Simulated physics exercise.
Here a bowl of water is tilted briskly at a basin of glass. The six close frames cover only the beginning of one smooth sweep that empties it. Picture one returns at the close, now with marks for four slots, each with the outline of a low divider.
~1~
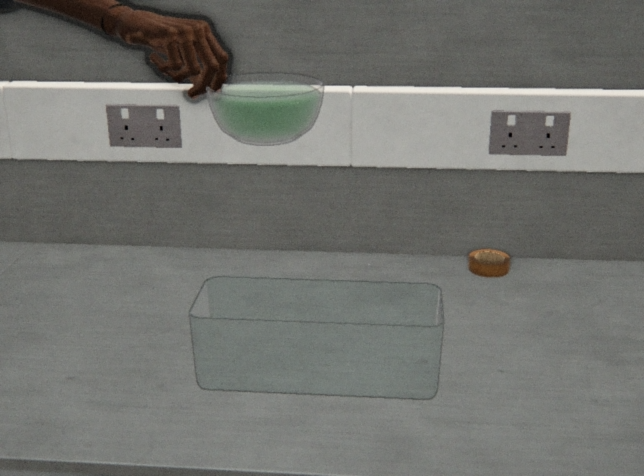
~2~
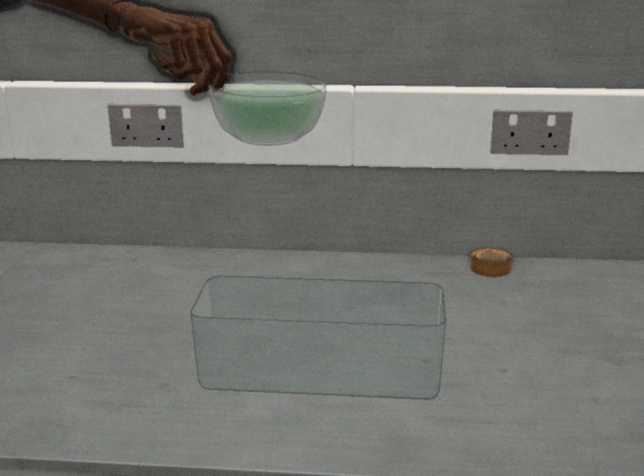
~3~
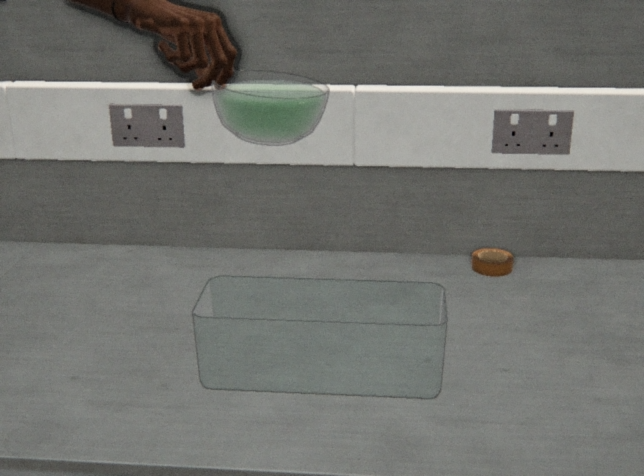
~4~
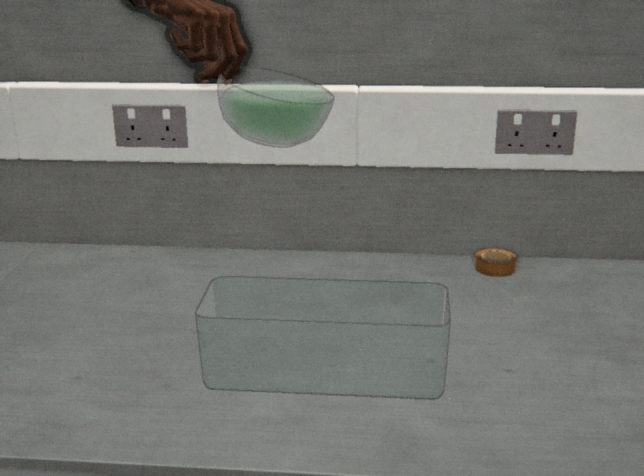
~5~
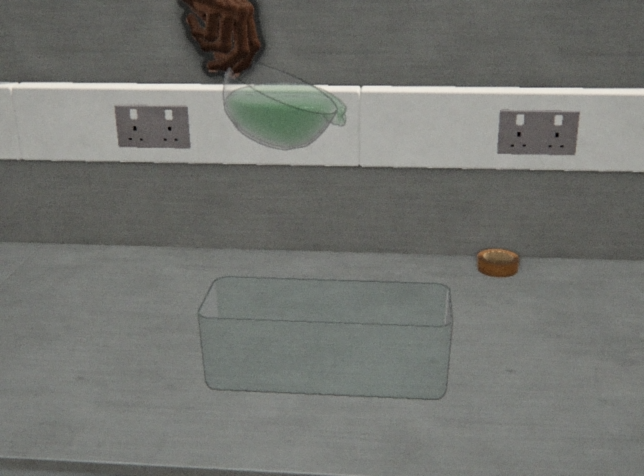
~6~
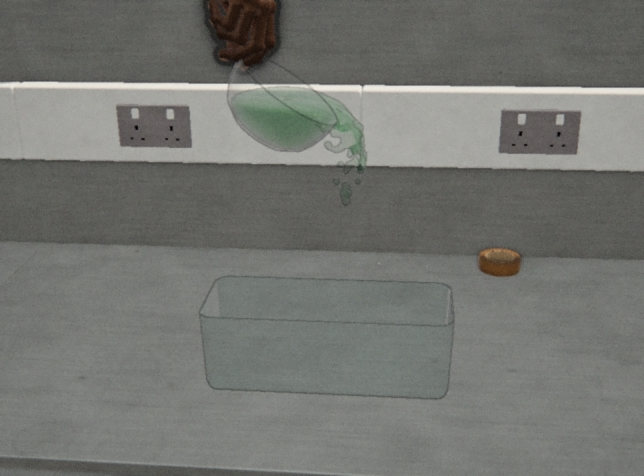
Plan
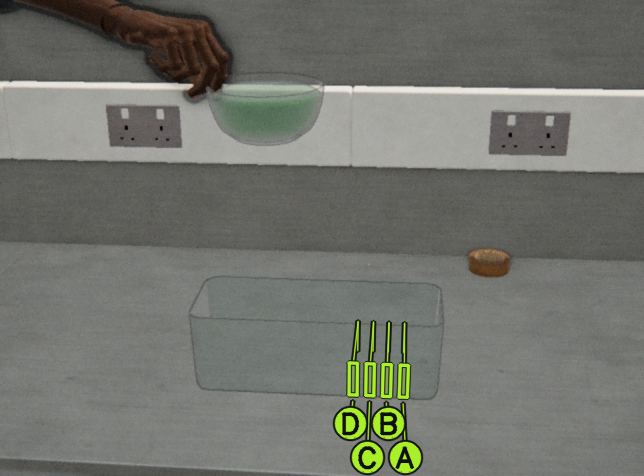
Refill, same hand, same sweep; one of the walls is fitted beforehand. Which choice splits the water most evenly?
Take B.
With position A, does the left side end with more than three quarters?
No, it does not.
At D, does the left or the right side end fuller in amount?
The right one.
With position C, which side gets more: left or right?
The right side.
On the marked copy, A at (403, 403); B at (386, 402); C at (369, 401); D at (352, 401).
For position A, about 68 % ends left of the wall and 30 % right of it; 3 % is lost outside.
For position B, about 47 % ends left of the wall and 50 % right of it; 3 % is lost outside.
For position C, about 30 % ends left of the wall and 68 % right of it.
For position D, about 20 % ends left of the wall and 77 % right of it.
